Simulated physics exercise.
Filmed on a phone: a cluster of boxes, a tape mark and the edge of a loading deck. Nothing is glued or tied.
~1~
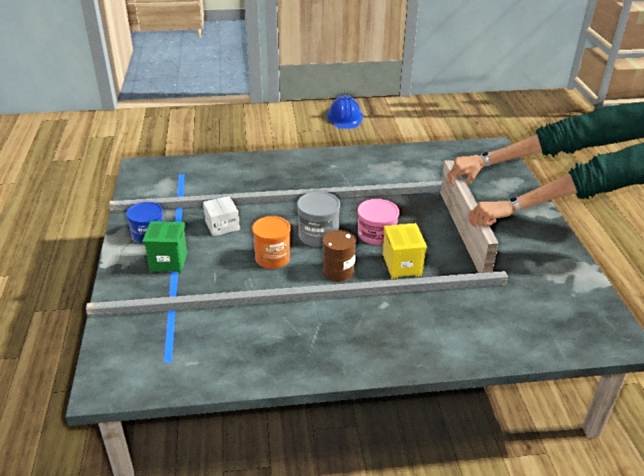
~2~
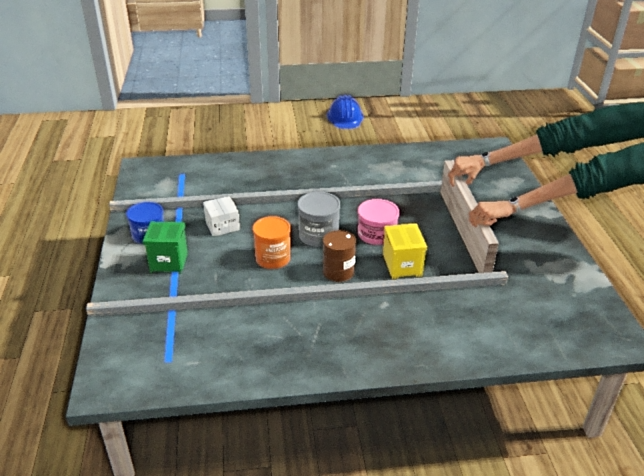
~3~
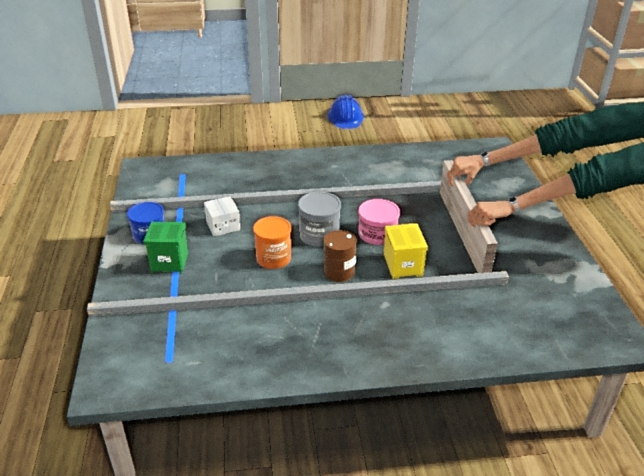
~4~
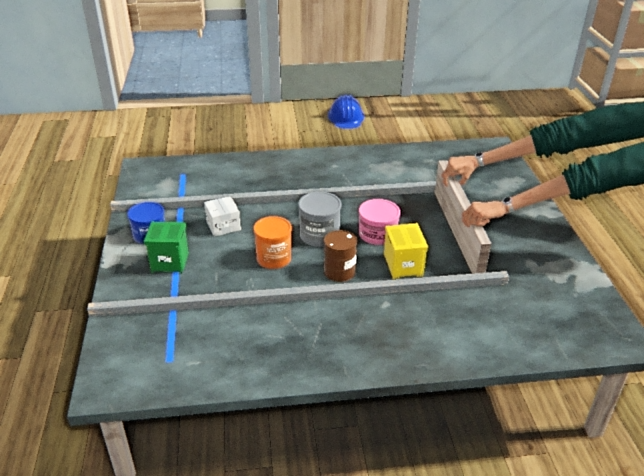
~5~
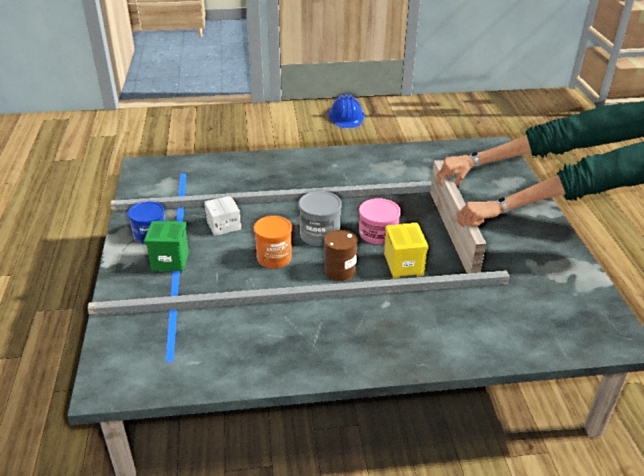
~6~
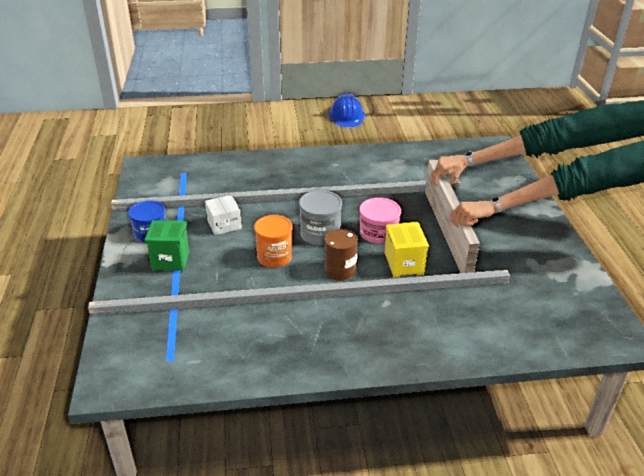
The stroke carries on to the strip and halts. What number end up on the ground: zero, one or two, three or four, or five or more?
The number that fall off is one or two.
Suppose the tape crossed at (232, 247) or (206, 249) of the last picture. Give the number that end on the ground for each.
Down on the ground: 0 and 0.
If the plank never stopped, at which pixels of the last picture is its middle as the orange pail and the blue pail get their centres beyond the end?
Its middle is around (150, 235) and around (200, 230).
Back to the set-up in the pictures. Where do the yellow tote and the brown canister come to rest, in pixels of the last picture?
First (157, 269), then (122, 274).
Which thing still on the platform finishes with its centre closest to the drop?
That is the grey pail.
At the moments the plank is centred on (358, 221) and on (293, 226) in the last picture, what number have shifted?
4 and 6.
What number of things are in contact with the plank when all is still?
In contact: 3.
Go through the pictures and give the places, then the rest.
In the first frame, blue pail (147, 223); green tote (166, 248); white parcel (221, 216); plank (466, 215); tape (176, 252).
In the second frame, green tote (167, 248); orange pail (272, 243).
In the third frame, white parcel (222, 216); plank (466, 215).
In the fourth frame, blue pail (148, 223); pink pail (379, 222).
In the fifth frame, green tote (168, 247); grey pail (320, 219).
In the sixth frame, blue pail (149, 222); green tote (168, 246); white parcel (223, 215); plank (450, 215); tape (178, 251).
Soon after, none off yet; blue pail at rest near (149, 222); green tote at rest near (168, 246); white parcel at rest near (223, 215).
After that, none off yet; blue pail at rest near (149, 222); green tote at rest near (168, 246); white parcel displaced about its own width near (190, 208).
In the end, the number that fall off is one or two; gone, green tote and blue pail.
